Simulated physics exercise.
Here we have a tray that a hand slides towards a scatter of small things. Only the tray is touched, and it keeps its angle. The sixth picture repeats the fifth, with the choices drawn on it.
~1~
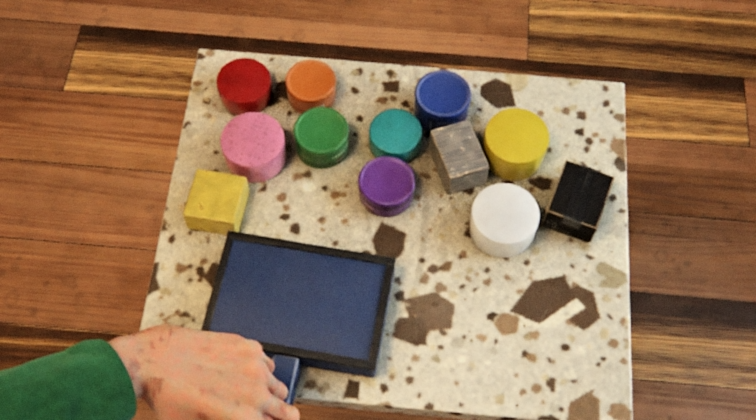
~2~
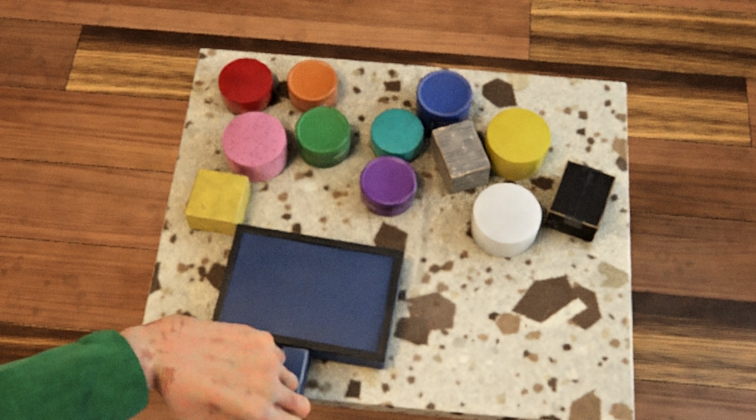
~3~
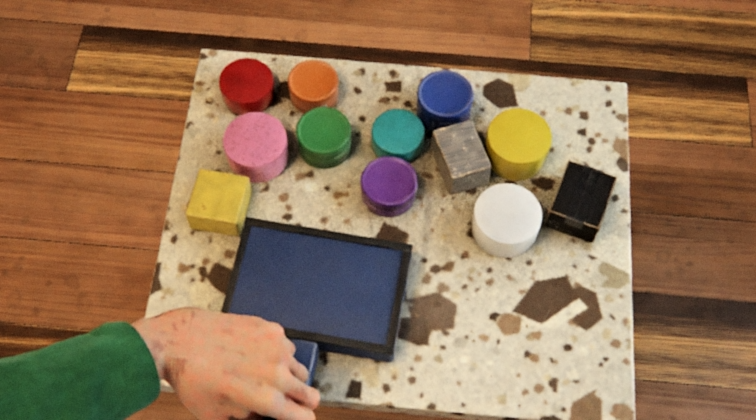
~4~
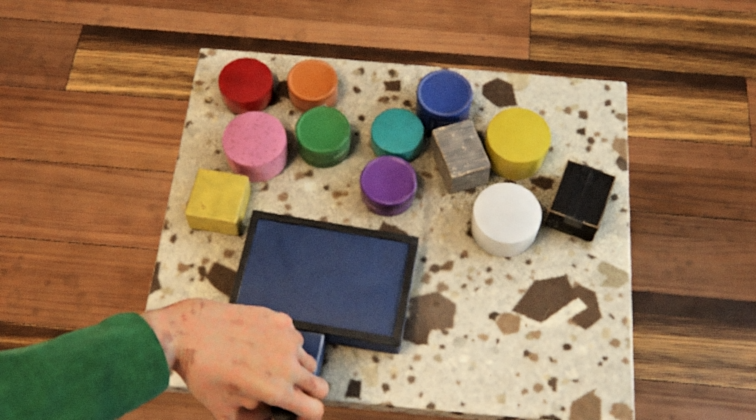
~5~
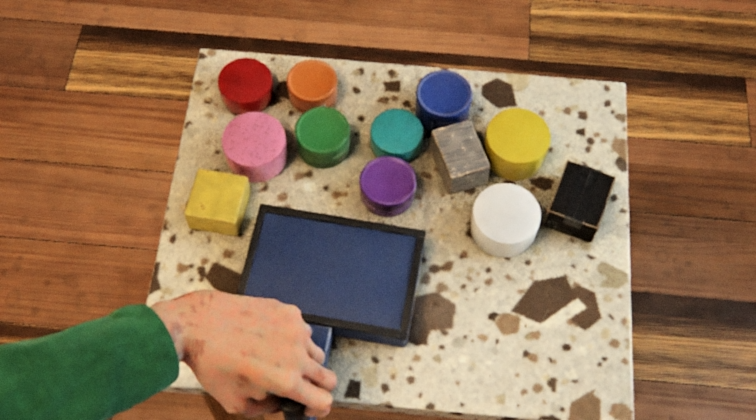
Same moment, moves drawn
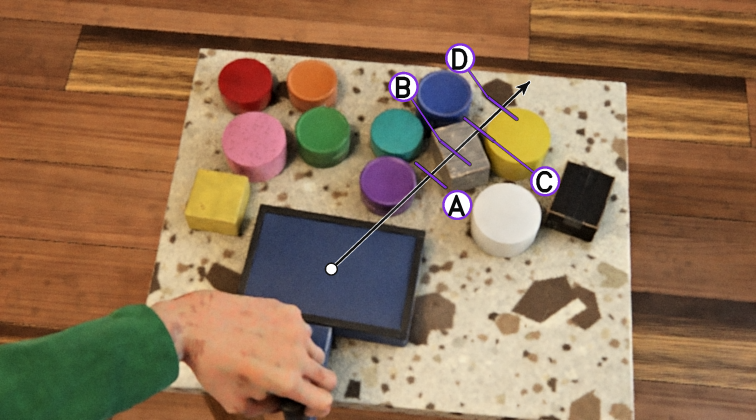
A dark tray slides up and to the right, pushed by a hand toward small pots.
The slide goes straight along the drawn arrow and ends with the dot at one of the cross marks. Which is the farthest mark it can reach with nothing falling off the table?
The farthest safe stop is A.
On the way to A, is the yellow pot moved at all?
Yes.
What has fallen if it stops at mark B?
The blue jar goes over.
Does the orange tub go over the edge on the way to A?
By then, no.
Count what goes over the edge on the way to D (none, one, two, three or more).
By then, three or more.
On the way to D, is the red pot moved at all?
By then, no.
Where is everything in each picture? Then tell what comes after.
Black box (578, 201); pink pot (254, 147); turquoise tin (395, 137), in the first frame.
Tray (309, 291); red pot (246, 87), in the second frame.
Tray (317, 284); green jar (324, 138), in the third frame.
Tray (324, 276); white pot (505, 220), in the fourth frame.
Tray (331, 270); yellow block (218, 202); yellow pot (516, 144); orange tub (313, 88), in the fifth frame.
On the marked copy, A at (431, 175); B at (455, 153); C at (479, 130); D at (502, 108); the arrow from (331, 269) to (530, 82); the white dot at (331, 269).
Taking A. A third of the way, tray (370, 240); turquoise tin (394, 122); purple tub (394, 168).
Two thirds of the way, tray (406, 204); blue jar (444, 88); orange tub (311, 82).
When it is over, tray (430, 182); blue jar (445, 66); black box (600, 205); nothing has fallen.
As for the rest, B drops the blue jar; C drops the black box and blue jar; D drops the yellow pot, black box, purple tub, blue jar and grey block.
